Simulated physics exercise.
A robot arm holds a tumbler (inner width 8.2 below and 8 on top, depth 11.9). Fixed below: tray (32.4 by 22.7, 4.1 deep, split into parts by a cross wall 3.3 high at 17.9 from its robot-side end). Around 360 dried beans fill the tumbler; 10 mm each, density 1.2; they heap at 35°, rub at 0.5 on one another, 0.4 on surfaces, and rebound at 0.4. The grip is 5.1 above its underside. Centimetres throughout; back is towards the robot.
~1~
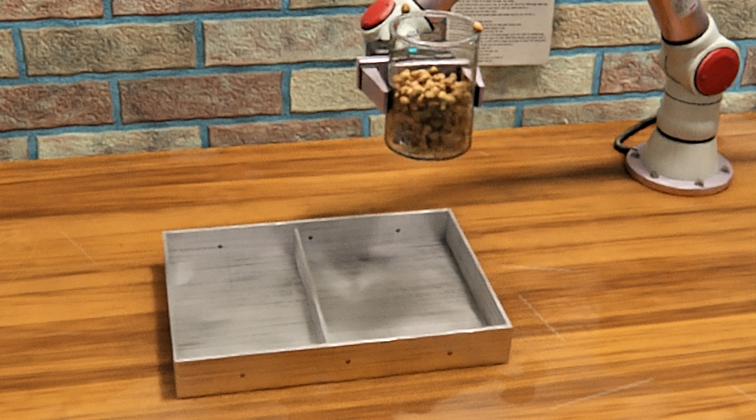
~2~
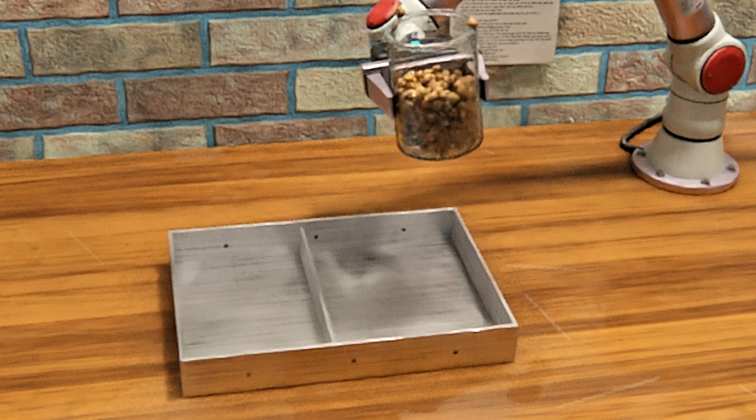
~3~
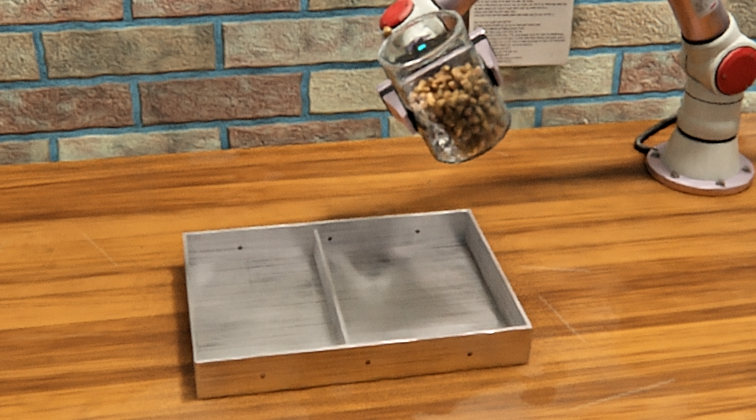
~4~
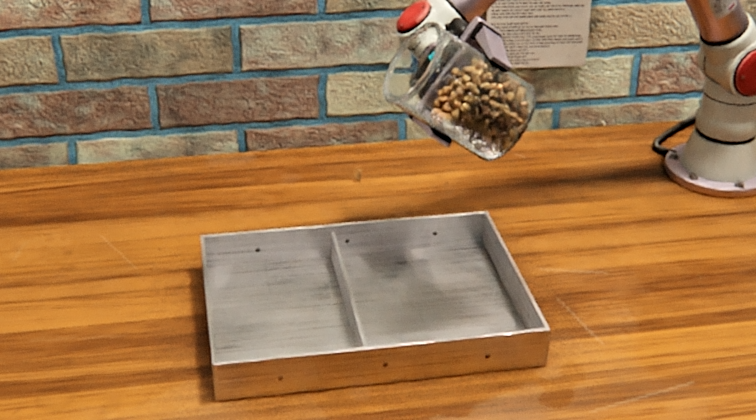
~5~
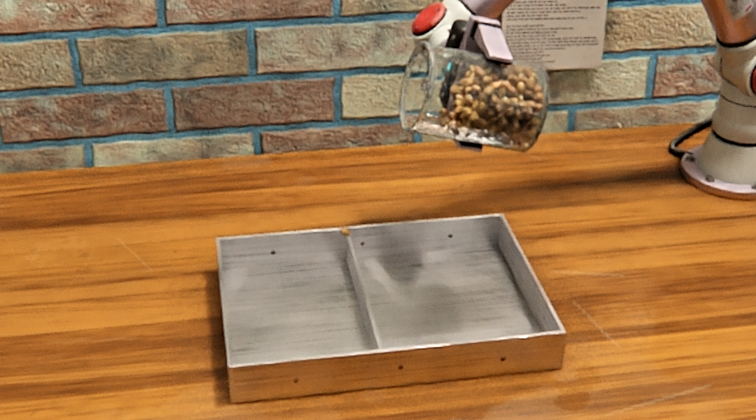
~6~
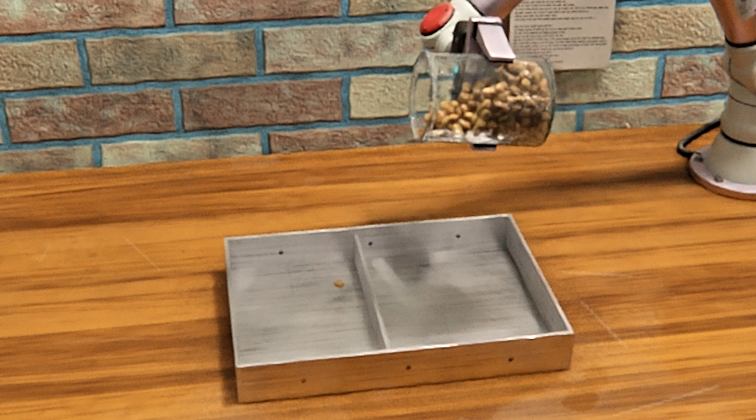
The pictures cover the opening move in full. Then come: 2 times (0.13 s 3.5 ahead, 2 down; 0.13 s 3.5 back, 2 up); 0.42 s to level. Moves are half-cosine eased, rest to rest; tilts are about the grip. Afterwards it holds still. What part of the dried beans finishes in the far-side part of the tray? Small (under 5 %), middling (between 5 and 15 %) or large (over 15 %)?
Answer: Middling; between 5 and 15 % of the dried beans finish in the far-side part of the tray.
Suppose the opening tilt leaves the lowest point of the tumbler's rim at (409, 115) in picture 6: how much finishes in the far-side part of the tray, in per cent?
About 0 per cent.
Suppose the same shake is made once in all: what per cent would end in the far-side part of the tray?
It would be near 5 per cent.
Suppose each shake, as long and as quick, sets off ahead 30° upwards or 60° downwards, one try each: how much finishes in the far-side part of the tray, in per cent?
About 35 and 0 per cent.
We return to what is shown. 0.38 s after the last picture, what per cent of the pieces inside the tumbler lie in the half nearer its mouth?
Roughly 35 per cent.
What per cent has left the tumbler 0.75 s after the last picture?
Some 10 per cent.
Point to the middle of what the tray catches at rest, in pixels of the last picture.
Near (344, 308).
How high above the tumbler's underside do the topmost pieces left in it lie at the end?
Roughly 8.5 cm.
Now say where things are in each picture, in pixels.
The tumbler middle at (431, 87), level; upper third of the load around (431, 89), from x 395 to 475, top at y 10; 355 in the tumbler, in the first picture.
The tumbler middle at (436, 86), tilted 8° forward; upper third of the load around (437, 89), from x 400 to 475, top at y 10, in the second picture.
The tumbler middle at (446, 89), tilted 29° forward; upper third of the load around (457, 88), from x 390 to 500, top at y 30, in the third picture.
The tumbler middle at (461, 93), tilted 54° forward; upper third of the load around (481, 86), from x 360 to 525, top at y 65; 354 in the tumbler, 1 in flight or on a rim, in the fourth picture.
The tumbler middle at (474, 98), tilted 75° forward; upper third of the load around (501, 84), from x 345 to 540, top at y 65; 354 in the tumbler, 1 in the far-side part, in the fifth picture.
The tumbler middle at (482, 100), tilted 83° forward; upper third of the load around (514, 86), from x 340 to 545, top at y 65; 354 in the tumbler, 1 in the far-side part, in the sixth picture.
Then, 0.38 s on, tilted 83° forward, highest piece 24 above the table; 341 in the tumbler, 6 in the far-side part, 4 in the robot-side part, 4 in flight or on a rim.
Then, 0.75 s on, tilted 35° forward, highest piece 29 above the table; 311 in the tumbler, 24 in the far-side part, 17 in the robot-side part, 3 in flight or on a rim.
Then, 1.14 s on, level, highest piece 28 above the table; 311 in the tumbler, 27 in the far-side part, 17 in the robot-side part.
Then, 2.19 s on, level, highest piece 28 above the table; 311 in the tumbler, 27 in the far-side part, 17 in the robot-side part.
In the end, 311 in the tumbler, 27 in the far-side part, 17 in the robot-side part. That is 8 % in the far-side part of the tray.
